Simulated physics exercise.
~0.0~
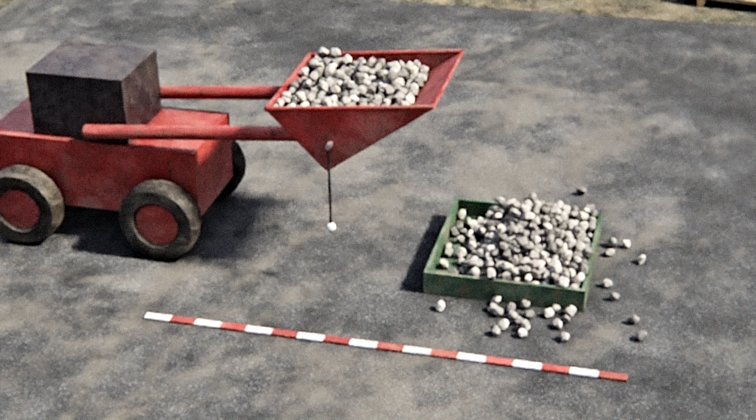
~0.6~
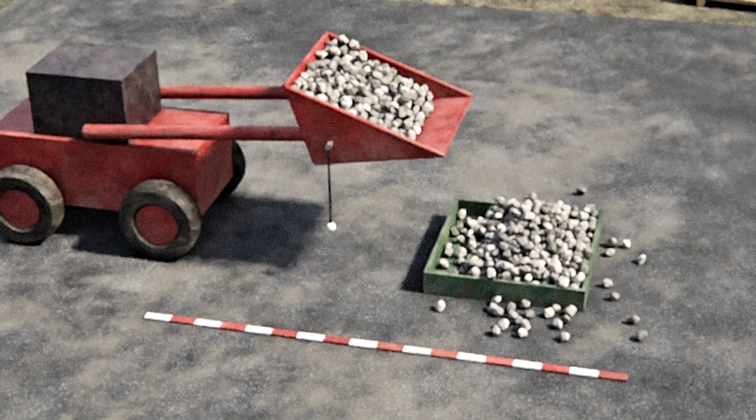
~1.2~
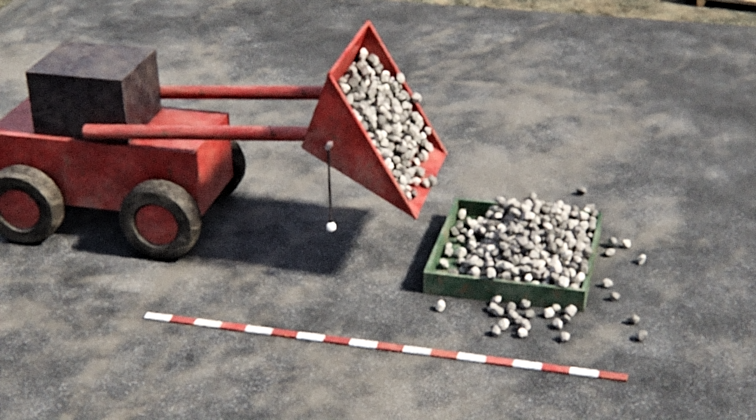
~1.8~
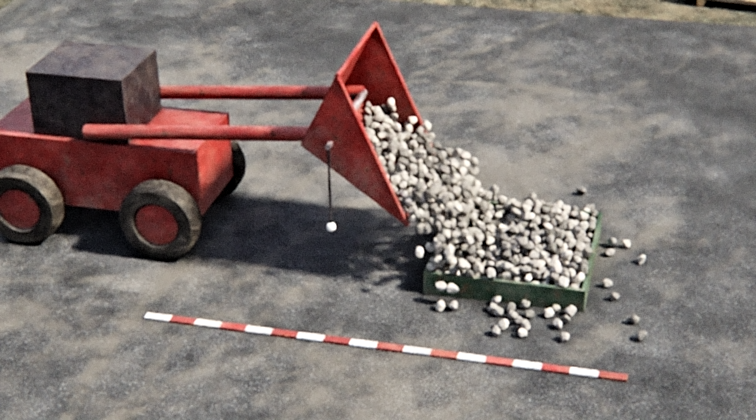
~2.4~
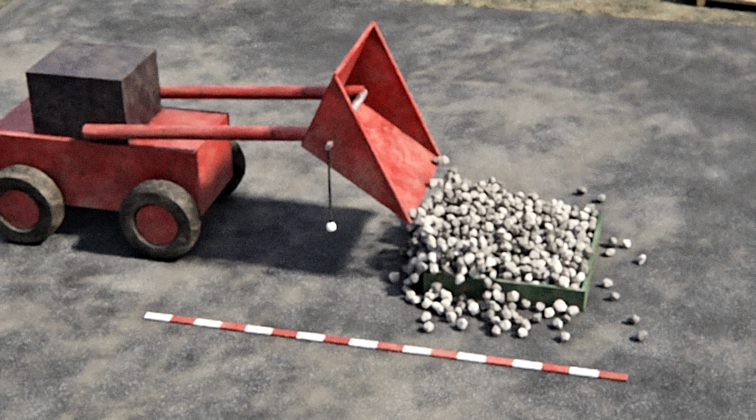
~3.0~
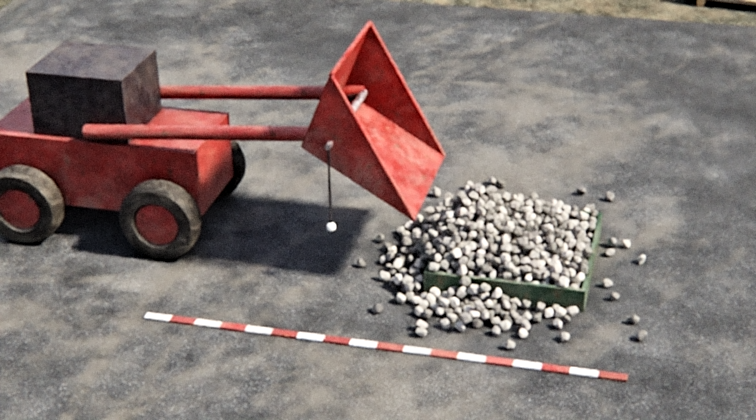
We see a red loader holding a bucket of pale stones beside a green bin already full of them. The bucket tips forward to the right, the stones slide out onto the heap, and it ends empty, with the bin piled higher and many stones scattered around its near and left sides.
